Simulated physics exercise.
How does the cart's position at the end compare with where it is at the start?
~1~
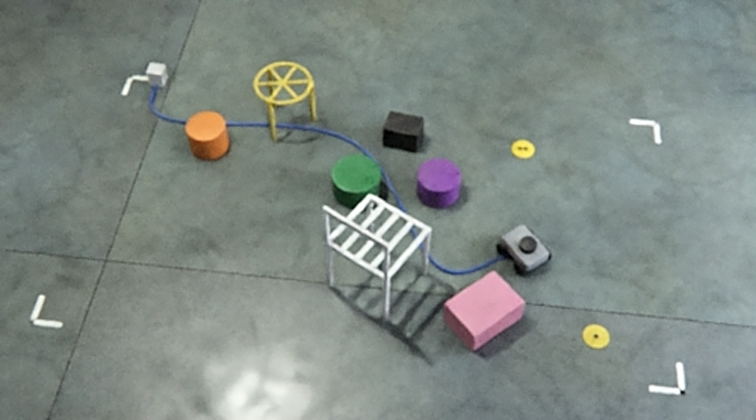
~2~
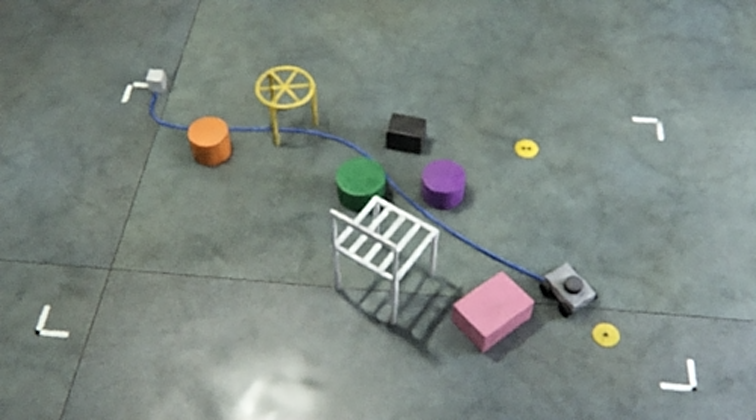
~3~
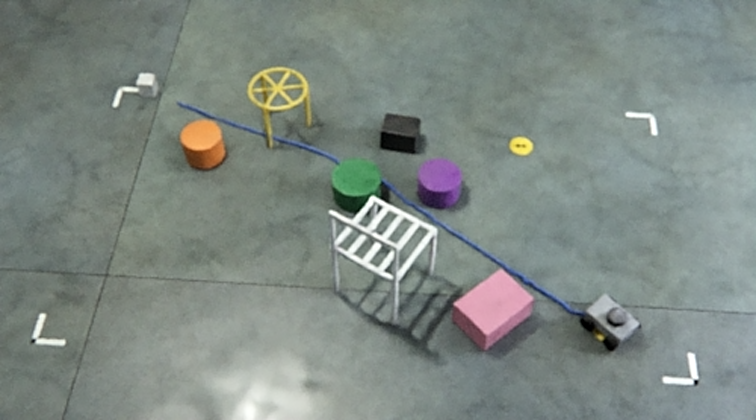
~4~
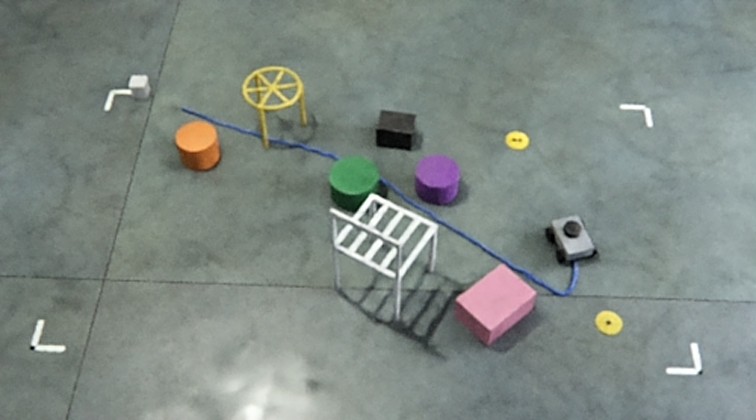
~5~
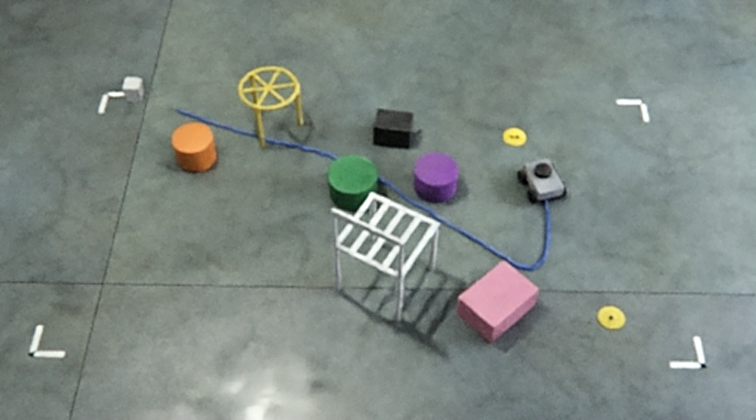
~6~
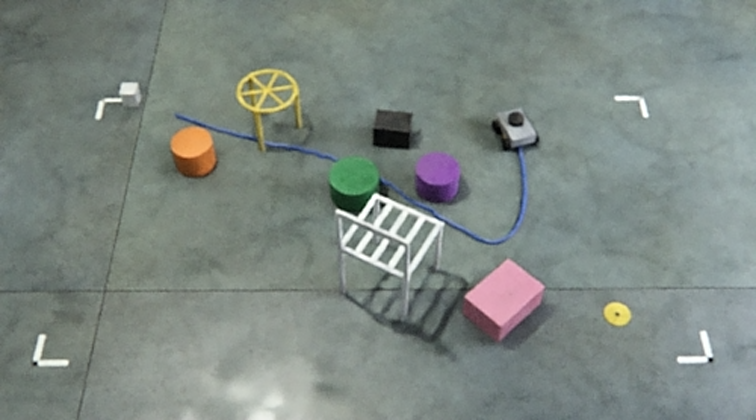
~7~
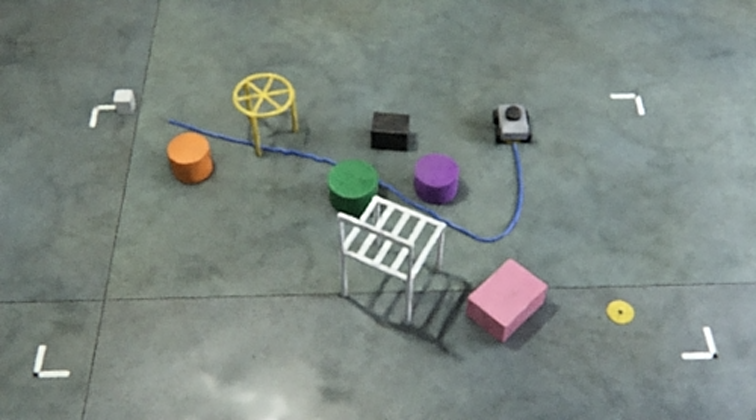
At the start the cart is just above and to the right of the pink crate. At the end it is much farther up, on the upper yellow mark, above and to the right of the purple tub.
In the video, a small grey cart trailing a blue lead rolls down and right to a yellow mark, pulling the lead free of a white box. It then heads up and left to another mark and stops, the lead still unplugged and the surrounding objects standing.
